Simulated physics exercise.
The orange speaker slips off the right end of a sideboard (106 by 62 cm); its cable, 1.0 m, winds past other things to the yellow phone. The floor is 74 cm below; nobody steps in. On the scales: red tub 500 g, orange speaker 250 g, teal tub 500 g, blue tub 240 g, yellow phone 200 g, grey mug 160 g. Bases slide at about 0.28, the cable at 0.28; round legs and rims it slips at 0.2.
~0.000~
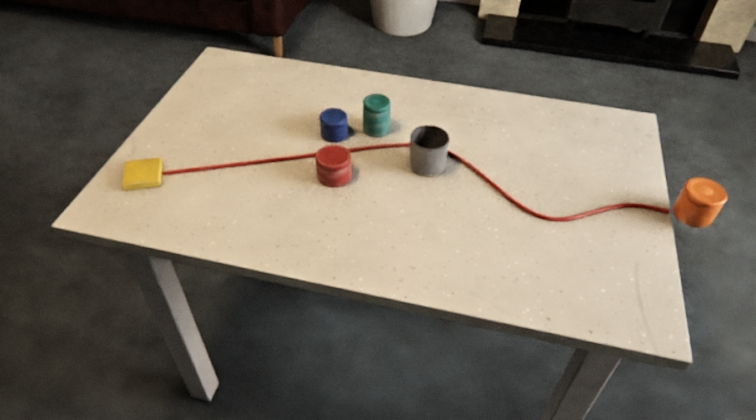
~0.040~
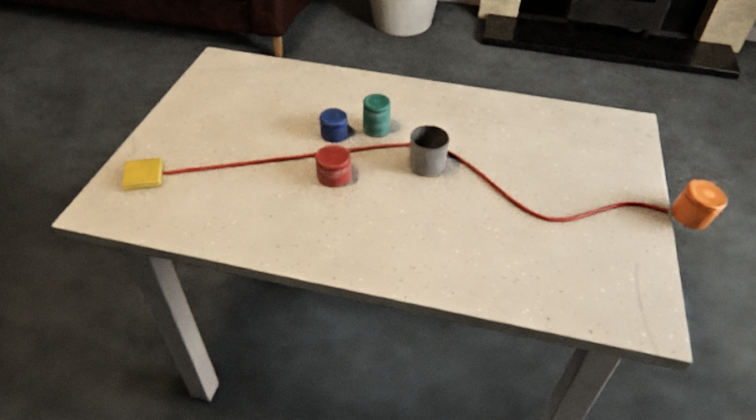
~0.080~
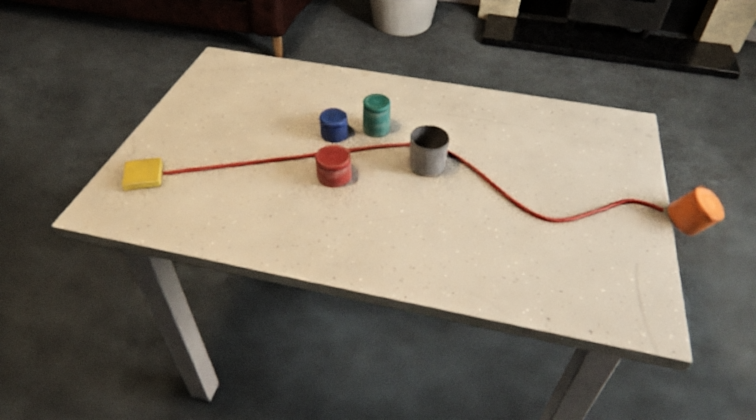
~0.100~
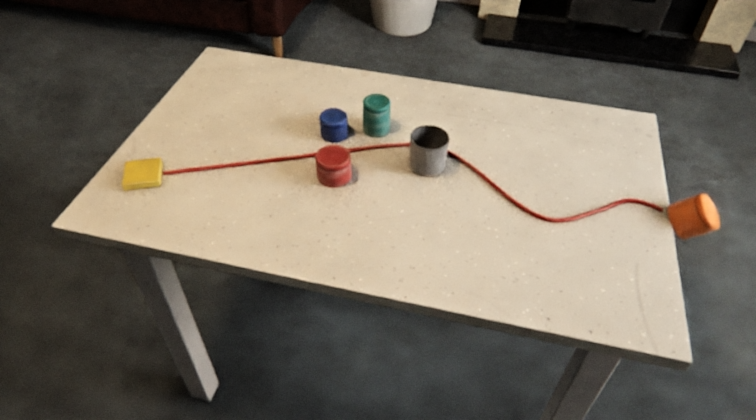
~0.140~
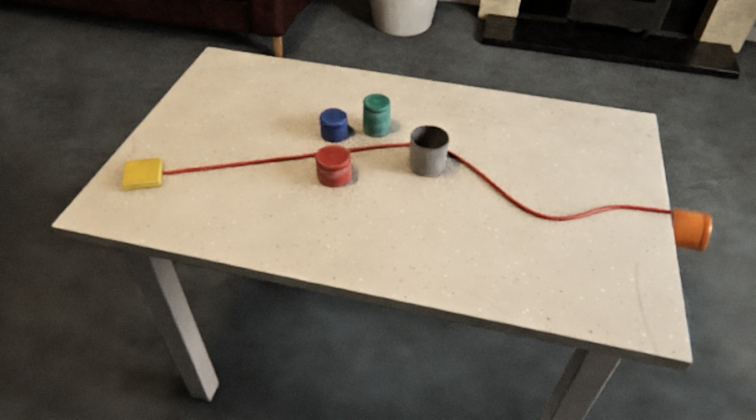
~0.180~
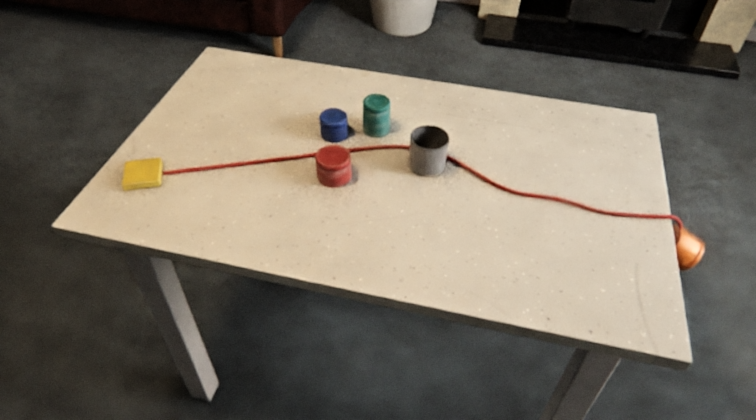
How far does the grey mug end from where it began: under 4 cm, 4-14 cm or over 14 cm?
The grey mug moves a moderate way.
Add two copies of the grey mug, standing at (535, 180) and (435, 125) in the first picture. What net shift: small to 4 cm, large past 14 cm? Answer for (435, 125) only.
There: Small.
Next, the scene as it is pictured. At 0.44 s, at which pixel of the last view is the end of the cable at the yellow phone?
Near (249, 170).
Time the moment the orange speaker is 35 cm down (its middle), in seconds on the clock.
About: 0.55 s.
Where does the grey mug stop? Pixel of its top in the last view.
Near (433, 166).
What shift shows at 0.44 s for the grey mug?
About: Grey mug 8 cm.
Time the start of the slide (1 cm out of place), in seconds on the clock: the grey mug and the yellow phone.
Grey mug 0.24 s, yellow phone 0.24 s.
At 0.4 s, the cable's tail end at (249, 170); grey mug 8 cm off its start, yellow phone 16 cm off its start, orange speaker over the edge.
At 0.7 s, the cable's tail end at (335, 160); grey mug 8 cm off its start, yellow phone 33 cm off its start, orange speaker over the edge.
At 0.9 s, the cable's tail end at (368, 164); grey mug 8 cm off its start at (433, 166), yellow phone 41 cm off its start at (359, 148), orange speaker over the edge.
At 1.2 s, the cable's tail end at (468, 166); grey mug 8 cm off its start, yellow phone 58 cm off its start, orange speaker over the edge.
At 2.4 s, the cable's tail end at (559, 197); grey mug 8 cm off its start at (433, 166), yellow phone 77 cm off its start at (552, 179), orange speaker over the edge, red tub 3 cm off its start at (350, 160).
